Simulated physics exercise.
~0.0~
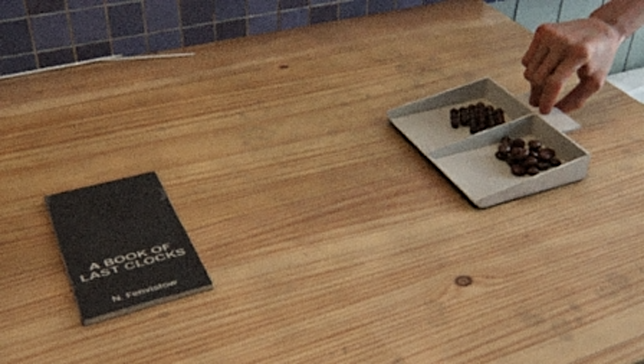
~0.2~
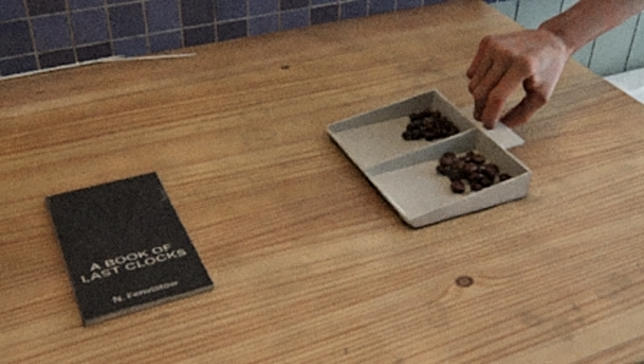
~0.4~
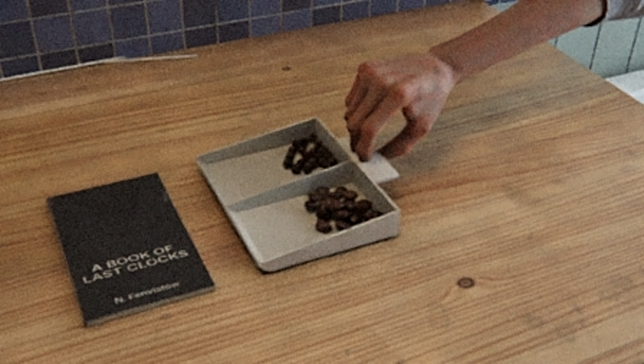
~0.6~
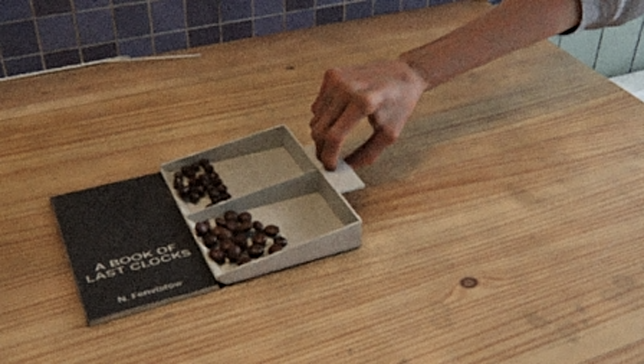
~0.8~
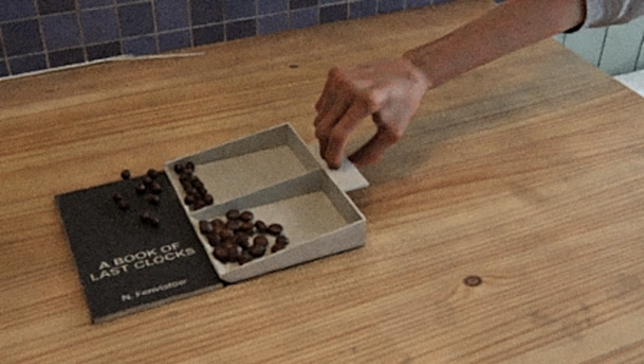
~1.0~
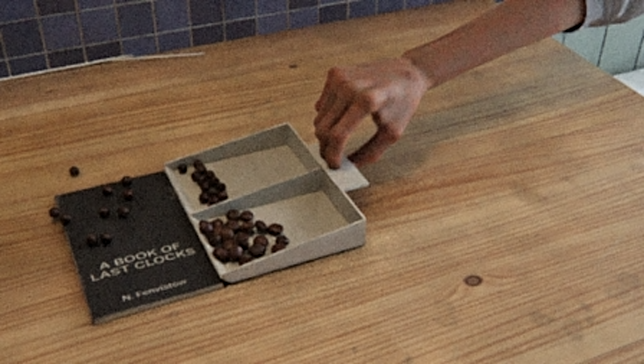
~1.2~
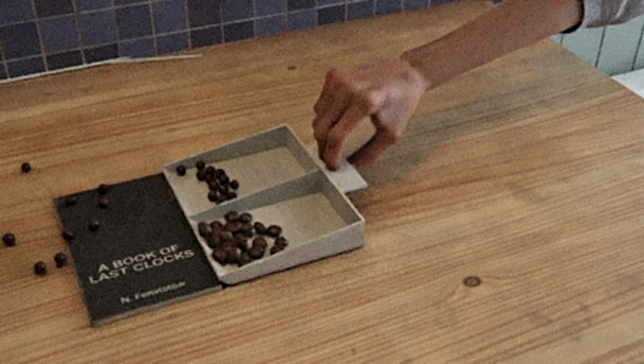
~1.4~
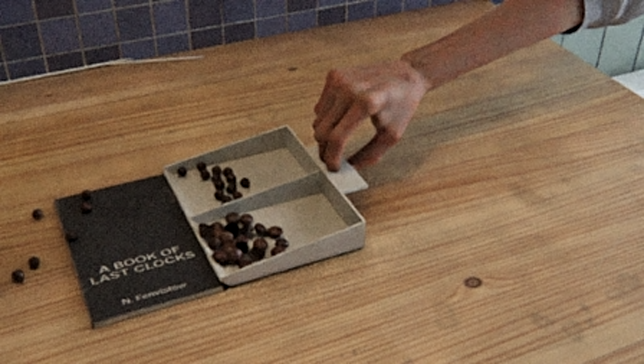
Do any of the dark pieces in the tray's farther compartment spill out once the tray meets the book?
Yes, several pieces from the farther compartment go over the rim and scatter across the book and onto the table, while the rest stay in the tray.
